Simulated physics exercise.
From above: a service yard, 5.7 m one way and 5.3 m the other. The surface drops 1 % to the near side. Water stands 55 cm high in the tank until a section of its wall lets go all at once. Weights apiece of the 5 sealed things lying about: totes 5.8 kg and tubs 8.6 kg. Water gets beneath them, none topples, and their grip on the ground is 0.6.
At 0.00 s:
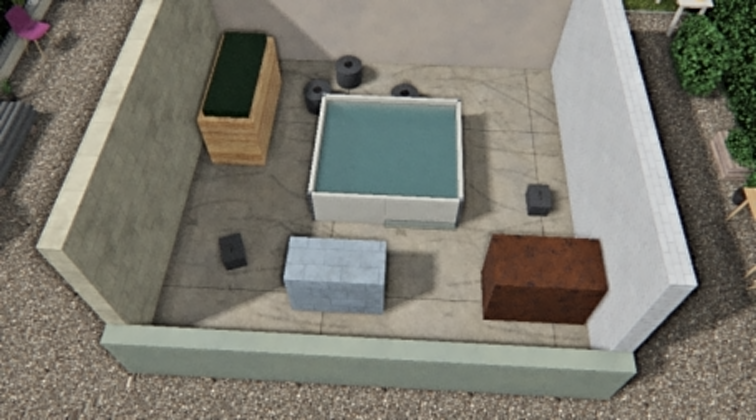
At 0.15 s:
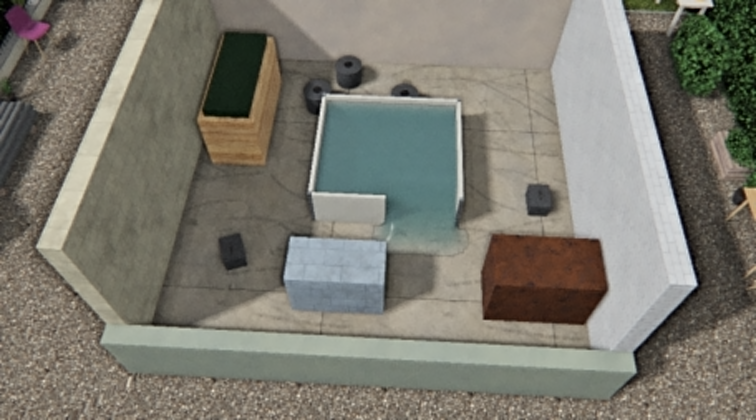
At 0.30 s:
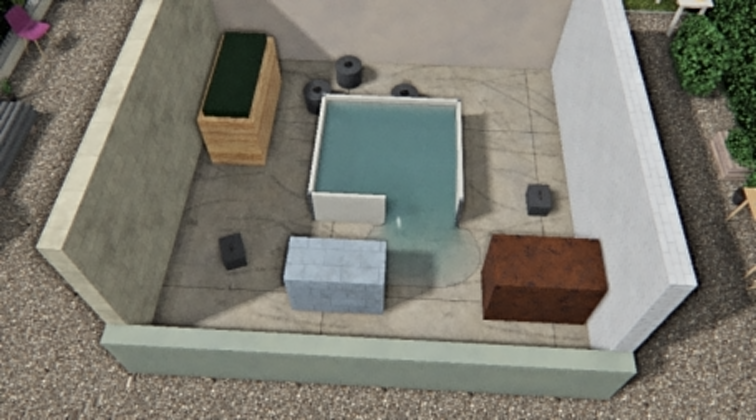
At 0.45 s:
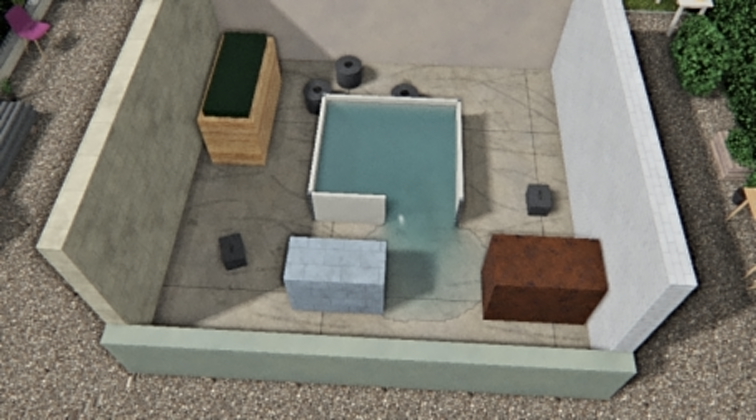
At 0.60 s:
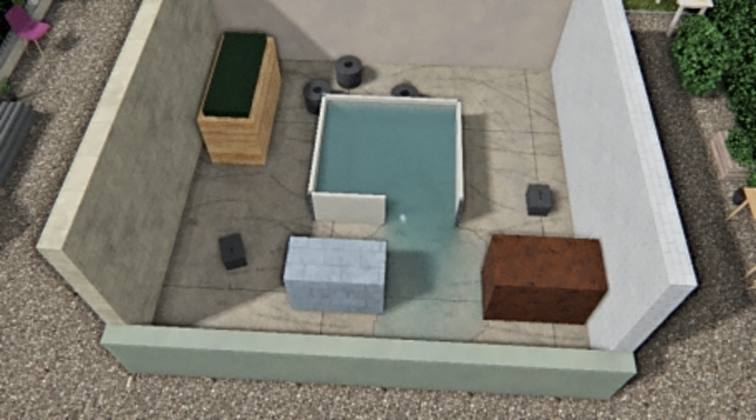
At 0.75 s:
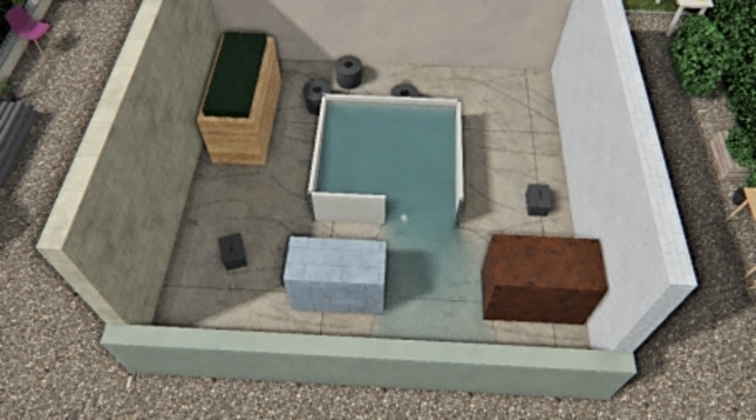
The video shows a walled yard with a tank of water among blocks and small dark objects; part of its front wall disappears, and water spreads across the ground between the grey and rust-coloured blocks, which stay still.
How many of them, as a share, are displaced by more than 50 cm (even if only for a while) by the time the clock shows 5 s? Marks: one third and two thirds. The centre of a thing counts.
It is under a third.
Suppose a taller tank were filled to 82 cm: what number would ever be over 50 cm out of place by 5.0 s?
Then 2.
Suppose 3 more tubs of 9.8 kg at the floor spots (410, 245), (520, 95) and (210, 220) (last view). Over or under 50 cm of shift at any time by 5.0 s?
In that order: Over, short of it, over.
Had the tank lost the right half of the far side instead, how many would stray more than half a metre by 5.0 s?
In that case 4 of them.
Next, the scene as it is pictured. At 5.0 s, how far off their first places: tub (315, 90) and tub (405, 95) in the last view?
In that order: 0 cm, 0 cm.
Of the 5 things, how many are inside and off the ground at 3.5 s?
At that moment 0.
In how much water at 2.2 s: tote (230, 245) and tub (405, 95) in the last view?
Roughly 2 and 0 cm.
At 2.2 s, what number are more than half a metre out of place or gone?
By then 0.
After 1.1 s 0 of 5 are over 50 cm from their spots; 0 afloat.
After 2.2 s 0 of 5 are over 50 cm from their spots; 0 afloat.
After 3.5 s 0 of 5 are over 50 cm from their spots; 0 afloat.
After 5.0 s 0 of 5 are over 50 cm from their spots, and 0 have been at some point; 1 afloat.
